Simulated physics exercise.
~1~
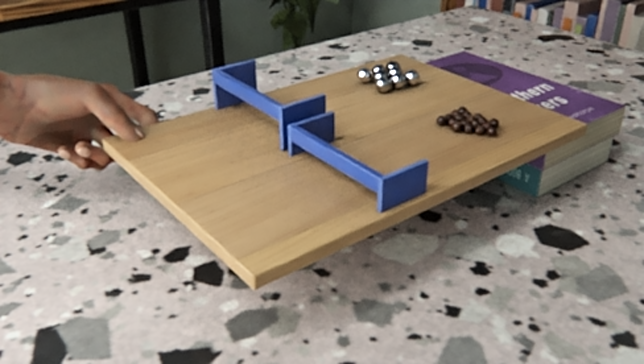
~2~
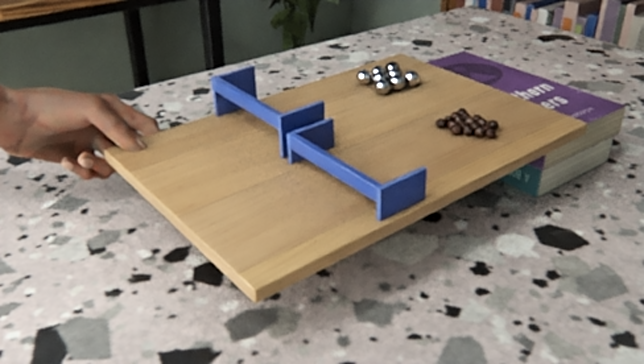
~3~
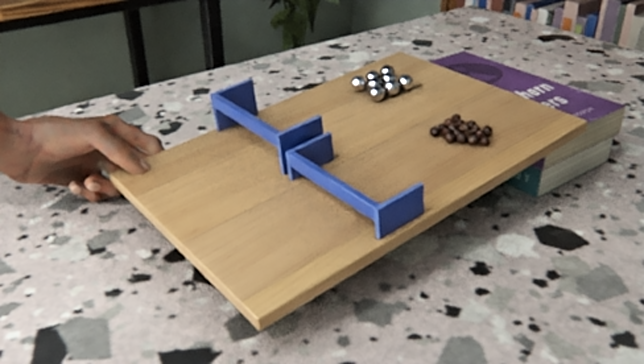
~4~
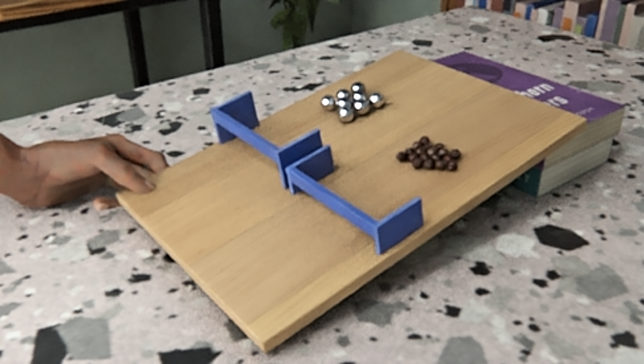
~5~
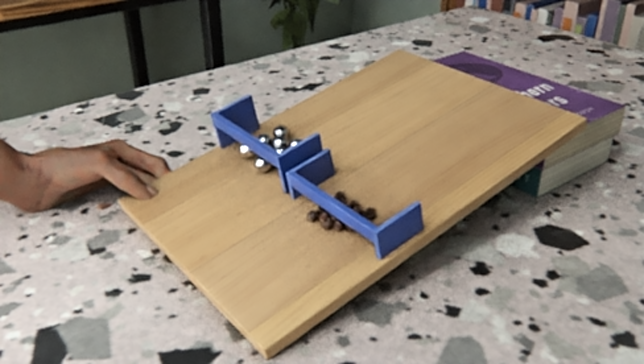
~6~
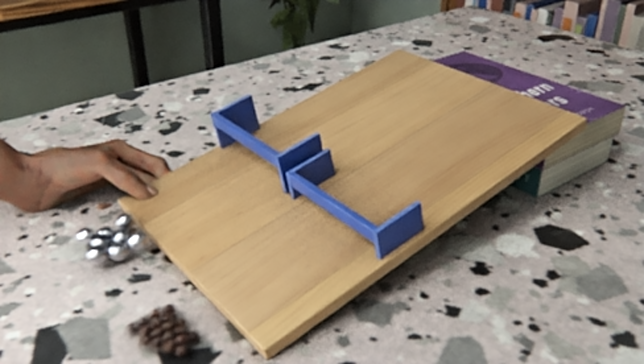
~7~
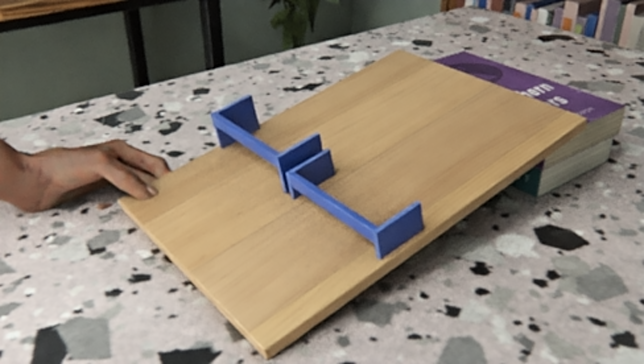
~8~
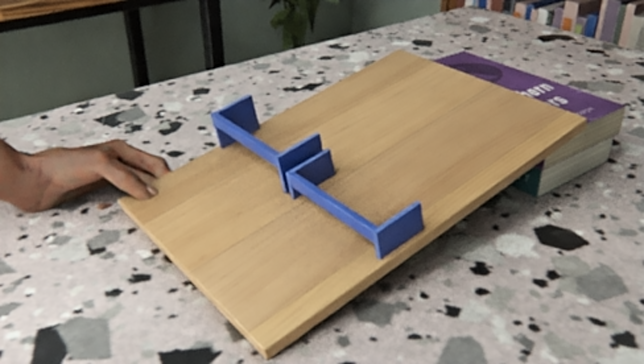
A hand lowers a wooden board, and two groups of balls roll under blue bars and off.
